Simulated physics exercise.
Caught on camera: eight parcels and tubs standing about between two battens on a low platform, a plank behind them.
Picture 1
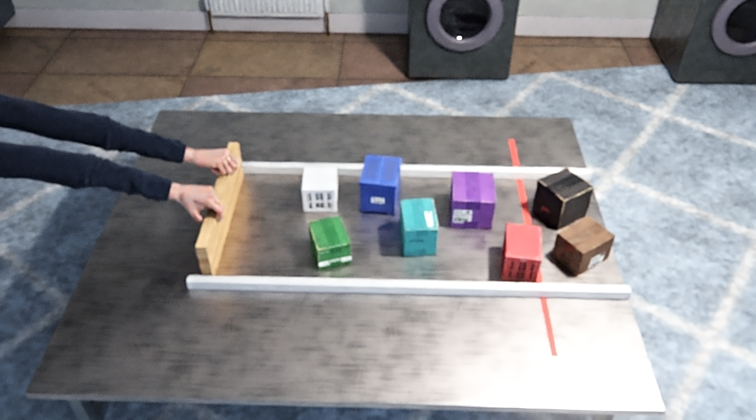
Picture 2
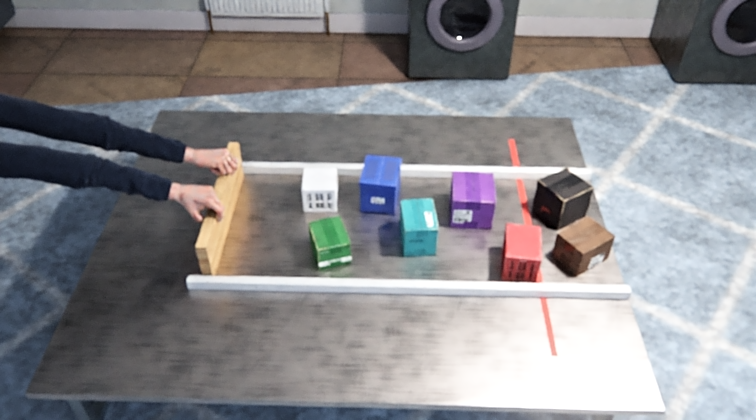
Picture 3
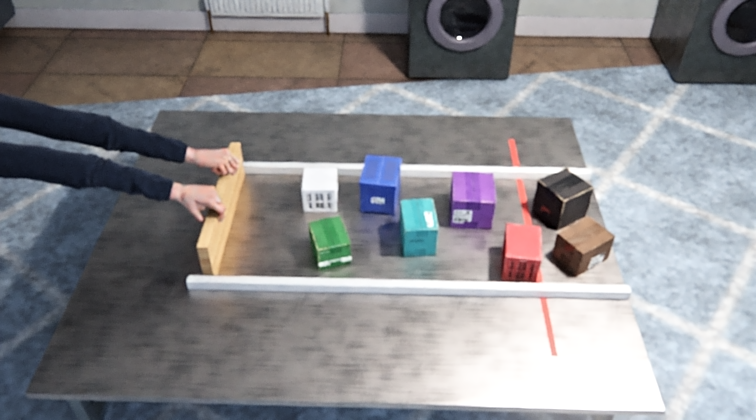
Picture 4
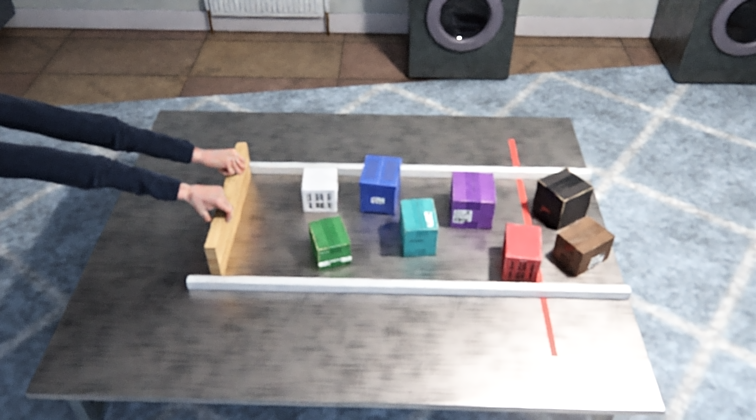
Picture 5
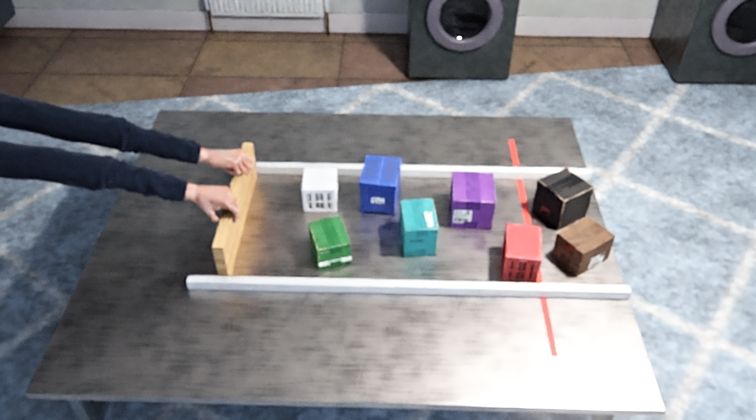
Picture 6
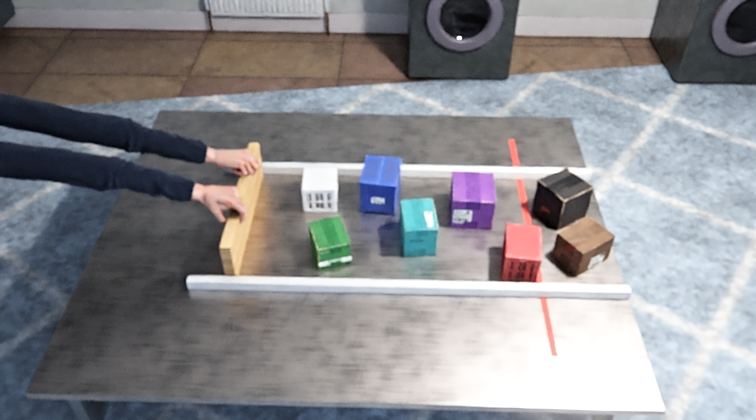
On a low platform, two hands sliding a wooden plank slightly right between white battens, toward eight coloured boxes standing still.
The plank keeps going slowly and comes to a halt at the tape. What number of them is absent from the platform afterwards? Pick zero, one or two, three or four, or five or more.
Three or four of them.
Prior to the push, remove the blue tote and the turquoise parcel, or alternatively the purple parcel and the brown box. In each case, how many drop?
You'd get 2 in the first case and 1 in the second one.
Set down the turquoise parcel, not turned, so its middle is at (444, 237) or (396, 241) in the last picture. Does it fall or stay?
Taking them in order, it remains on top and then remains on top.
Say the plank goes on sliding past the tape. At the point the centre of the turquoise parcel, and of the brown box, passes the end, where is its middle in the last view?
Around (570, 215), then around (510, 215).
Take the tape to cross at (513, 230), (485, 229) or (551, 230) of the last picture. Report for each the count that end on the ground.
The counts come to 1, then 1, then 3.
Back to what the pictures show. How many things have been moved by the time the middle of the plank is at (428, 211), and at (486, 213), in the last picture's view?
Counts: 6, 8.
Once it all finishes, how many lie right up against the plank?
All in all, 2.
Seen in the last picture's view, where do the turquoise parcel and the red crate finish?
Going in order, first (572, 222) and next (597, 259).
A little later, none off yet; brown box at rest near (583, 246); black parcel at rest near (562, 199); red crate at rest near (521, 253).
When it is over, the number that fall off is three or four; down, purple parcel, black parcel and brown box.
